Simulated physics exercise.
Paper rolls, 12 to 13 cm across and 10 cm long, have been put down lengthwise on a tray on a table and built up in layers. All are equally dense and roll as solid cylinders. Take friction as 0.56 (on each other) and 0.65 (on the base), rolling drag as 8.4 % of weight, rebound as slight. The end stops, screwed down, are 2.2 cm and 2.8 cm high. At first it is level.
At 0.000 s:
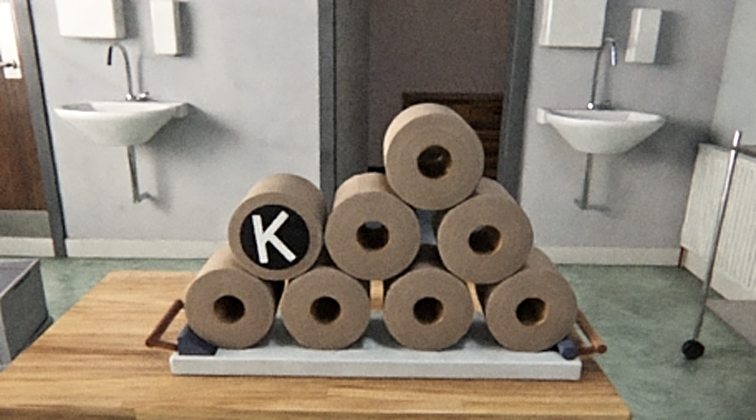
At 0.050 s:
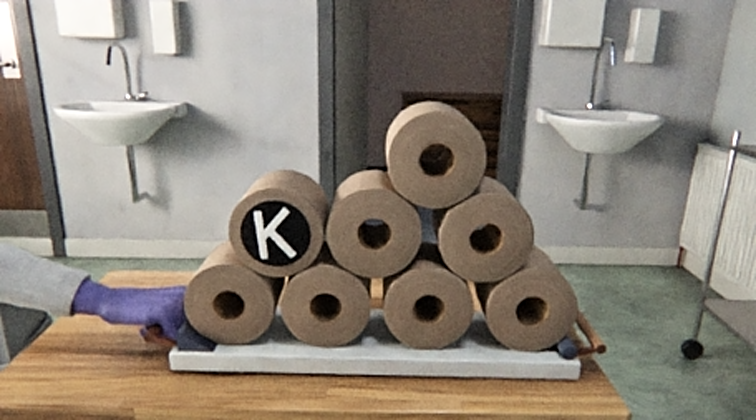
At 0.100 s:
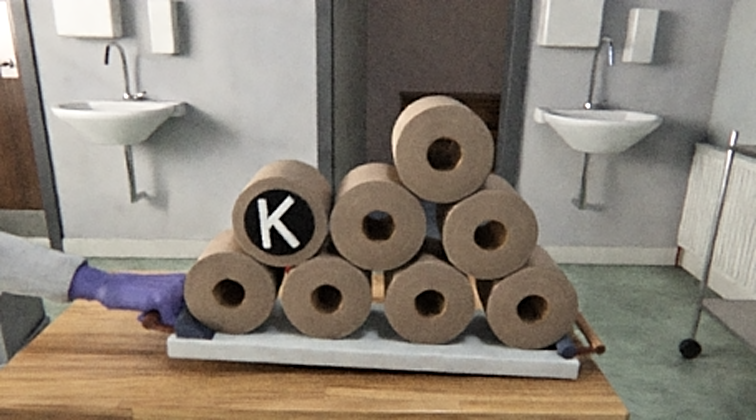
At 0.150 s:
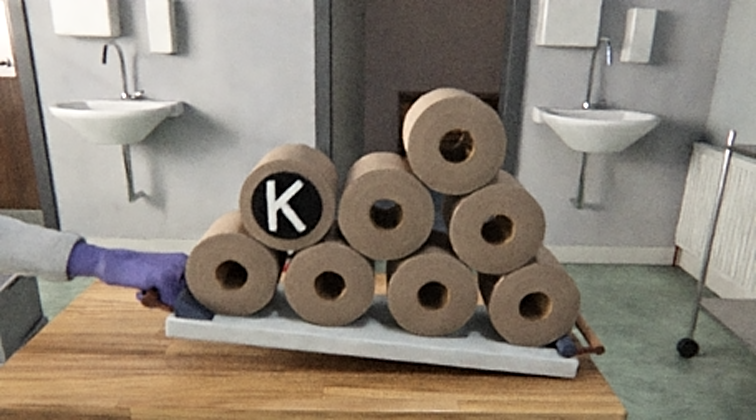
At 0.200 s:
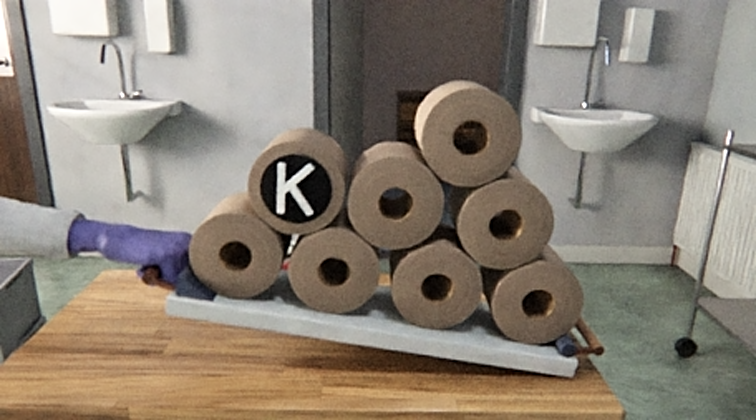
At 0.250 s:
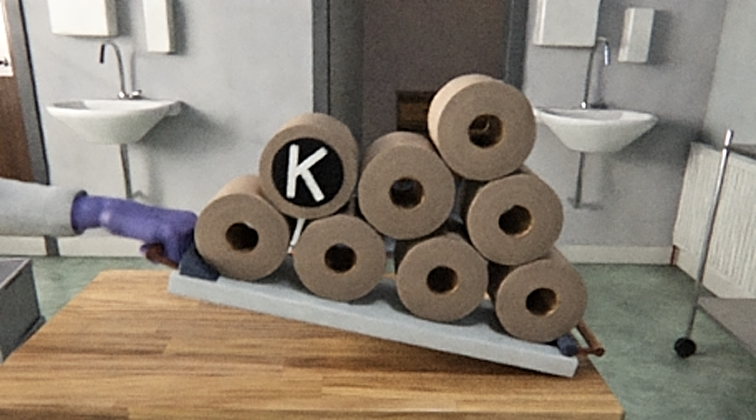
In a washroom with two sinks, a purple-gloved hand reached in from the left and steadily raised that end of a tray on a wooden table, tilting its stacked brown paper rolls rightward.
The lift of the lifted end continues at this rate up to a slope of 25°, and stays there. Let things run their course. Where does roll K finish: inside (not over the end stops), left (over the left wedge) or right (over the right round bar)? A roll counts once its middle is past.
Roll K: Inside.
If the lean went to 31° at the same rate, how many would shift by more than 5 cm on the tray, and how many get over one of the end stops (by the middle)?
In that case 8 shift, 8 get out.
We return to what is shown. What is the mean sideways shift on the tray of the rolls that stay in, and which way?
Some 3 cm rightwards.
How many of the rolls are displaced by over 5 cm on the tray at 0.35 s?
By then 0.
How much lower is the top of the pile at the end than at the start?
About 10 cm.
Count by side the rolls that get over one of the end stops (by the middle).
Left 0, right 2.
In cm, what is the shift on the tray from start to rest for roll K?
Roll K: 4.
After 0.44 s, left end up 24°; 0 now displaced over 5 cm; not one over the end stops; K 1.1 cm right (moves measured on the tray).
After 0.70 s, left end up 25°; 1 now displaced over 5 cm; not one over the end stops; K 4.3 cm right.
After 0.92 s, left end up 25°; 2 now displaced over 5 cm; 1 over the right round bar; K 4 cm right.
In the end, by 1.3 s, 2 moved over 5 cm; 2 over the right round bar; K 4 cm right; top of the pile 24 cm high, from 34 cm.
